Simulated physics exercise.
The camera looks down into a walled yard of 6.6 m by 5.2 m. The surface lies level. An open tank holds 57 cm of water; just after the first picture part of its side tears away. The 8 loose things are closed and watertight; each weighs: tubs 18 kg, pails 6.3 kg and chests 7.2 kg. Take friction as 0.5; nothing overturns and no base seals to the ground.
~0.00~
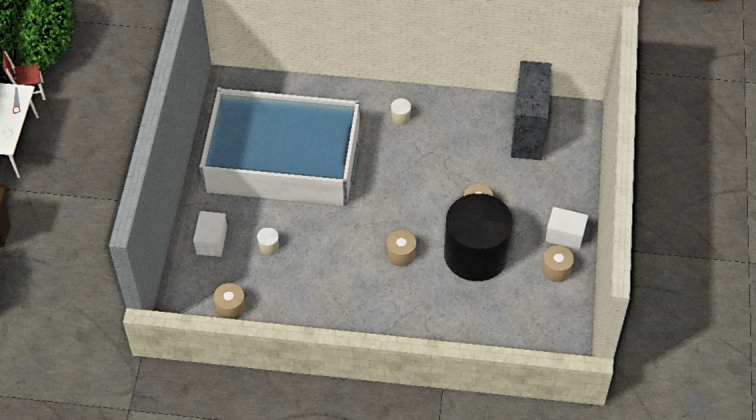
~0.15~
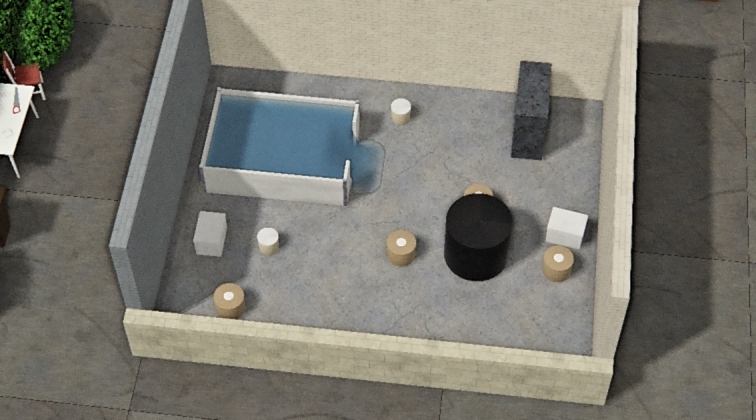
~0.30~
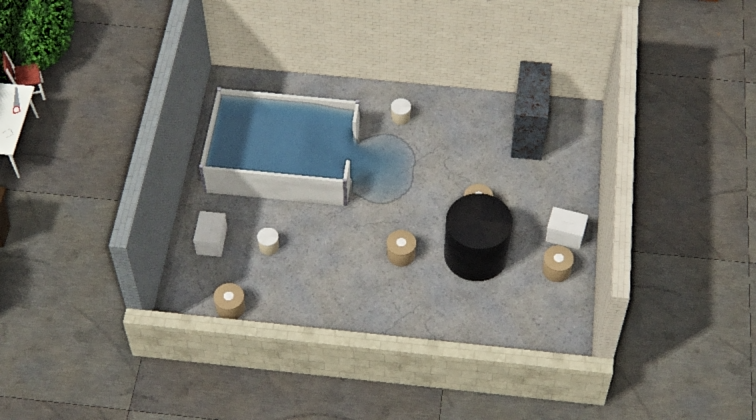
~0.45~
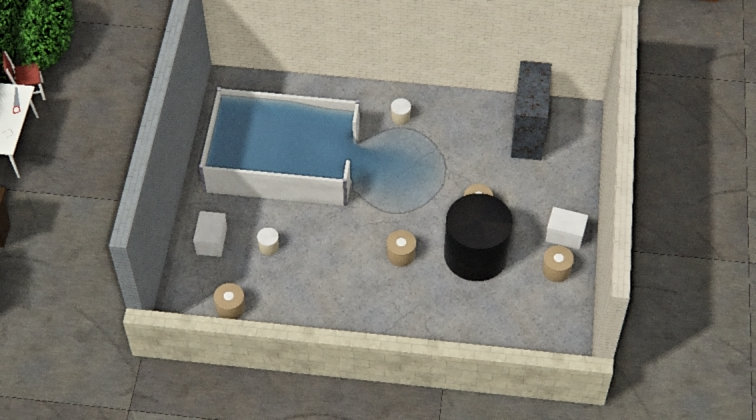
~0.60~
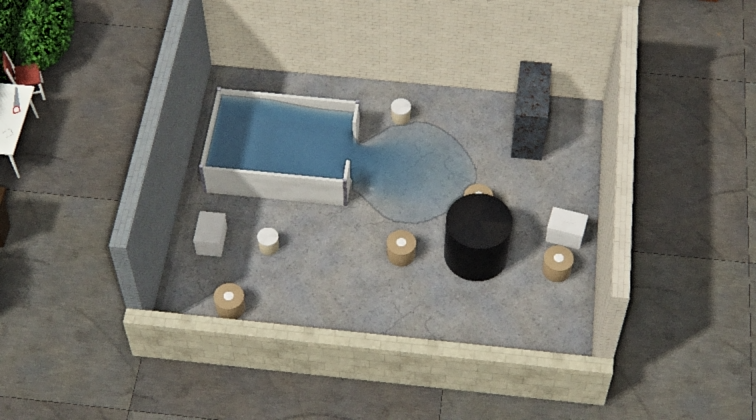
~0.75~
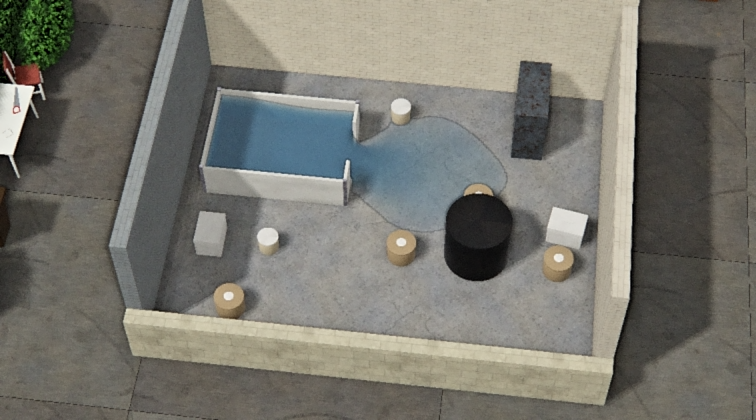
Water pouring through a gap in the right side of a white tank and spreading across a walled yard's grey floor.
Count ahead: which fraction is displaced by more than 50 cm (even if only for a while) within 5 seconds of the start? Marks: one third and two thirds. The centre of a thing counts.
That comes to less than a third.
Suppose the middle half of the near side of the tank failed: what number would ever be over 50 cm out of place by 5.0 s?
Then 3.
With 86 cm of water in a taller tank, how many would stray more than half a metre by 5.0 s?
In that case 3 of them.
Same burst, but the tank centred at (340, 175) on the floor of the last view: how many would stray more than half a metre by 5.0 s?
In that case 3 of them.
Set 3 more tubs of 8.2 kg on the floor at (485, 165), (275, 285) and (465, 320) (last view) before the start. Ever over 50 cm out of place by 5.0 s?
In turn: Over, short of it, short of it.
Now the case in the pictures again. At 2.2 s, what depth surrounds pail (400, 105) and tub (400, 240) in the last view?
About 3 and 3 cm.
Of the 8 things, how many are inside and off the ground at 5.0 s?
At that moment 1.
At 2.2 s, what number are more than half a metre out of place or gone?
By then 1.
After 1.1 s 0 of 8 are over 50 cm from their spots; 0 afloat.
After 2.2 s 1 of 8 are over 50 cm from their spots; 1 afloat.
After 3.5 s 1 of 8 are over 50 cm from their spots; 2 afloat.
After 5.0 s 2 of 8 are over 50 cm from their spots, and 2 have been at some point; 1 afloat.
